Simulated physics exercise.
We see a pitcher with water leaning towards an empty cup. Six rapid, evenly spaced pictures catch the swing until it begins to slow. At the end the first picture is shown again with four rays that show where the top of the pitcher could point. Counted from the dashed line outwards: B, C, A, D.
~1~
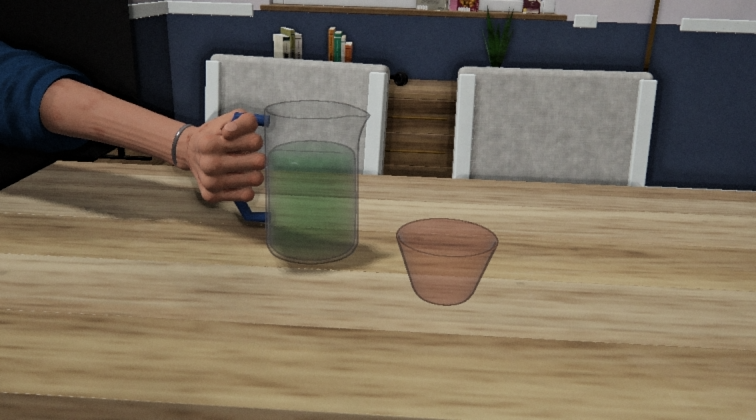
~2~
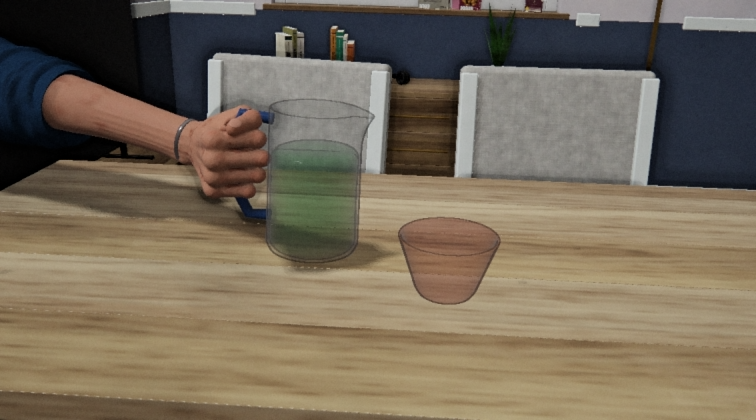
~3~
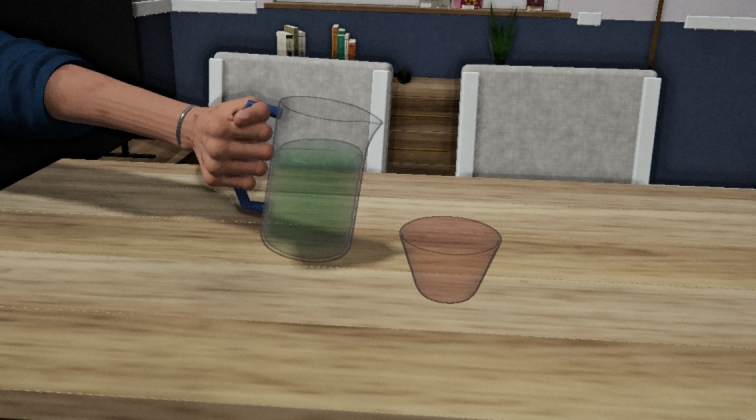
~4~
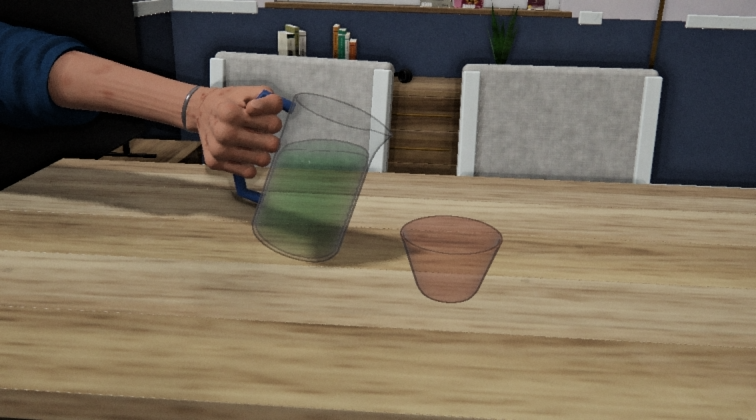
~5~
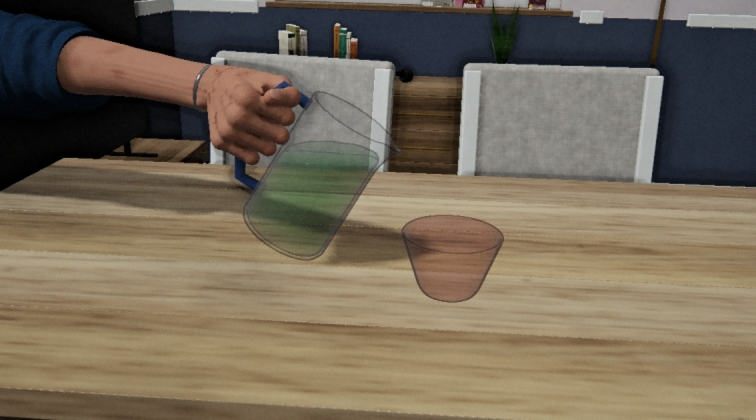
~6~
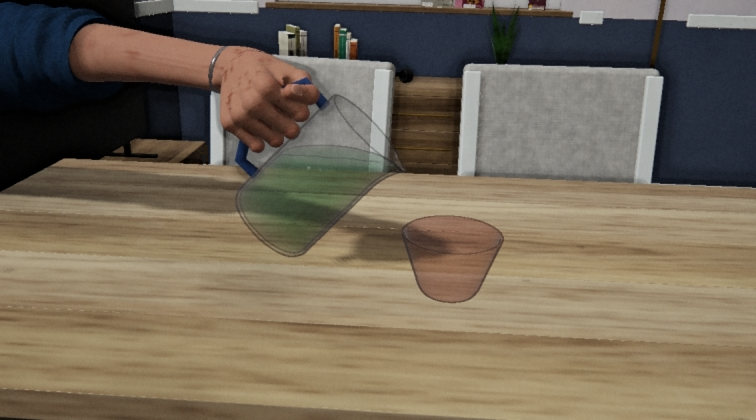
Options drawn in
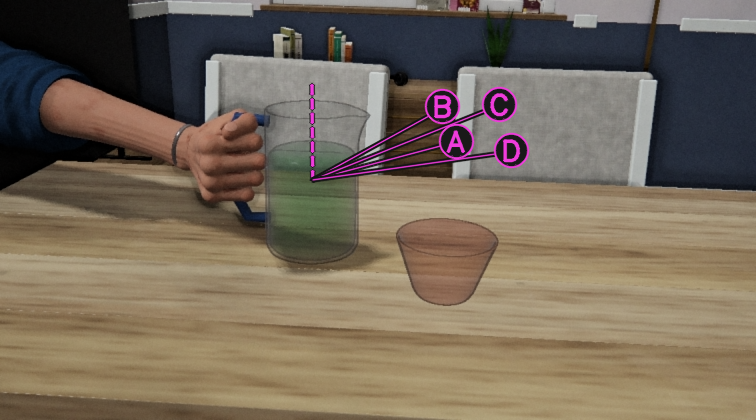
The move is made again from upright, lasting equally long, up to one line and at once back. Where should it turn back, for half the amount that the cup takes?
C beats the others.
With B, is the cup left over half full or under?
Under.
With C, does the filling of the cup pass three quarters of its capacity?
No.
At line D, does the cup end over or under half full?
Over.
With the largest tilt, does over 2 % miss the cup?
Yes.
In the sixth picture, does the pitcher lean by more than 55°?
No.
In magenta, A at (440, 146); B at (428, 116); C at (484, 111); D at (494, 154).
Choosing A, the cup ends with about 77 % of what it can hold.
Choosing B, the cup ends with about 28 % of what it can hold.
Choosing C, the cup ends with about 50 % of what it can hold.
Choosing D, the cup ends with about 91 % of what it can hold; 8 % of the water is spilt.
